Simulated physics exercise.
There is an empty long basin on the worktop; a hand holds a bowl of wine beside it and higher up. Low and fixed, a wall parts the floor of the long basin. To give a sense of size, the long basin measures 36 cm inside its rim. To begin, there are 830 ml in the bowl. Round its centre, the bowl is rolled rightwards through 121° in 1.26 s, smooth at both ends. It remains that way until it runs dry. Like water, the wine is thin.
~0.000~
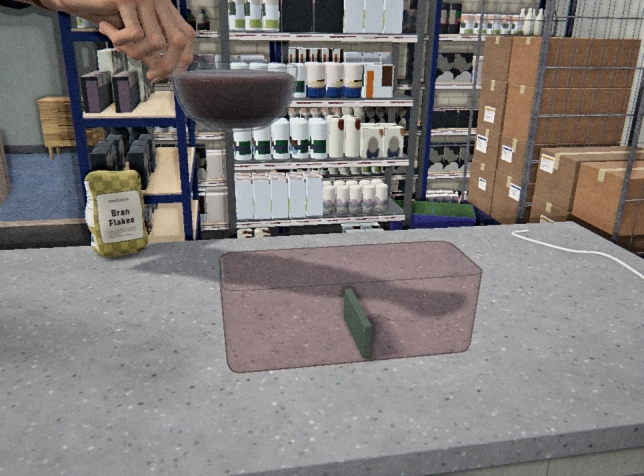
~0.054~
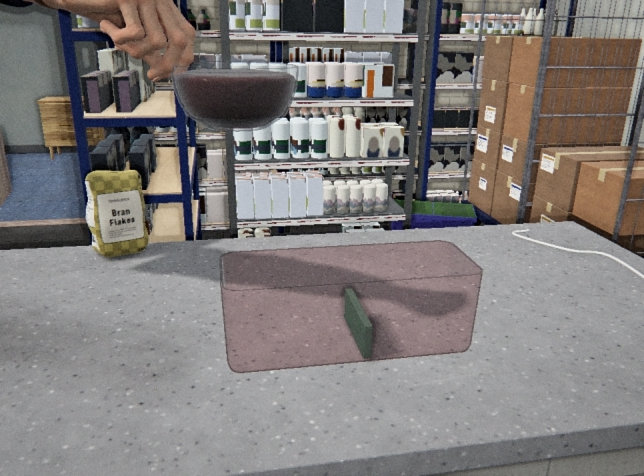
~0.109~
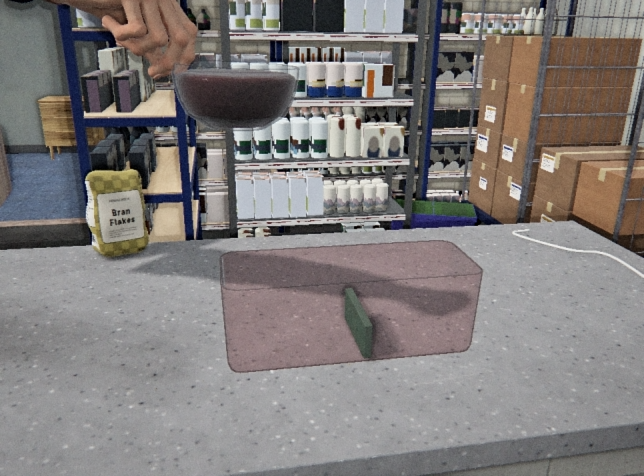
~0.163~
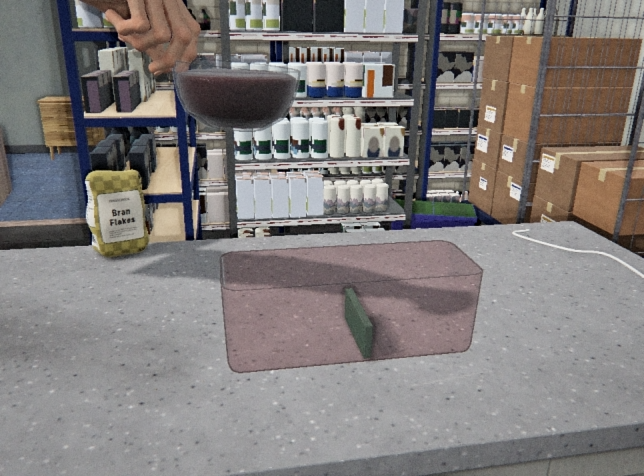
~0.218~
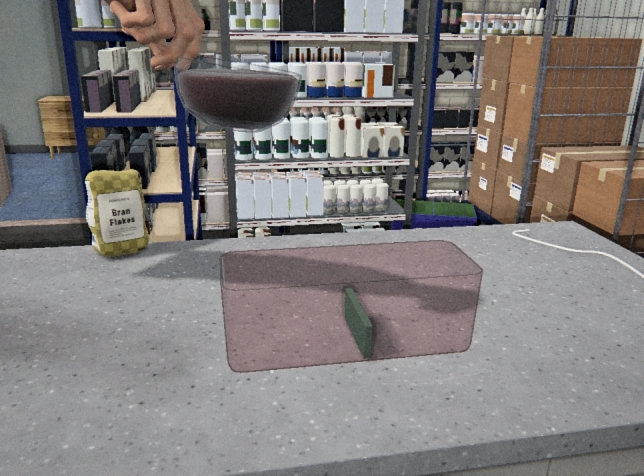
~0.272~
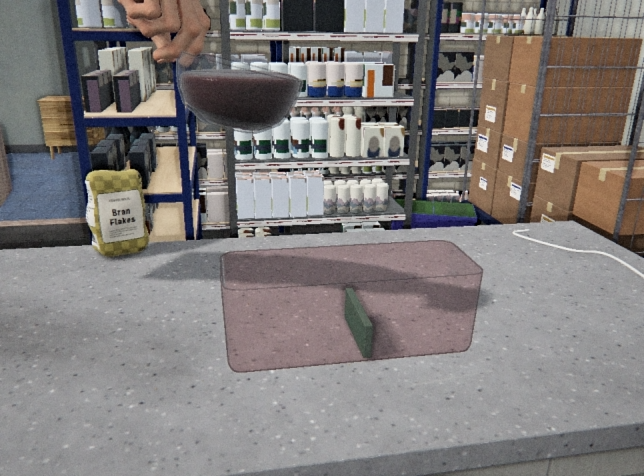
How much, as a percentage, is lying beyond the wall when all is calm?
Around 52 per cent lies beyond the wall.
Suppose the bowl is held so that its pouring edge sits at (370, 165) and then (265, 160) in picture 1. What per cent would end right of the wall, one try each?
Respectively 90 and 10 %.
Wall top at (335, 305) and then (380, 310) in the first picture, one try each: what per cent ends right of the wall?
Some 75 in a hundred, then some 20 in a hundred.
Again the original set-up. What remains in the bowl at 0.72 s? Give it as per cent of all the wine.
I reckon about 34 in a hundred is still held.
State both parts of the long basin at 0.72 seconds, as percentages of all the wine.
About 6 % left, 12 % right.
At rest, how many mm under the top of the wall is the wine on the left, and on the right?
Measured: Left around 38 mm, right around 32 mm.
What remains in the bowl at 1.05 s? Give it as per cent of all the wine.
Close to 0 percent of the whole amount.
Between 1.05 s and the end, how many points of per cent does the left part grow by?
6 %.
Then, 0.72 s in, the tilt is 74° and 34 per cent is still to pour, 6 is left of the wall and 12 right of it.
Then, 1.05 s in, the tilt is 113° and 0 per cent is still to pour, 40 is left of the wall and 52 right of it.
Then, 1.39 s in, the tilt is 121° and 0 per cent is still to pour, 46 is left of the wall and 52 right of it.
Then, 1.76 s in, the tilt is 121° and 0 per cent is still to pour, 46 is left of the wall and 52 right of it.
Finally, 46 per cent lies left of the wall, 52 right of it and 2 outside.
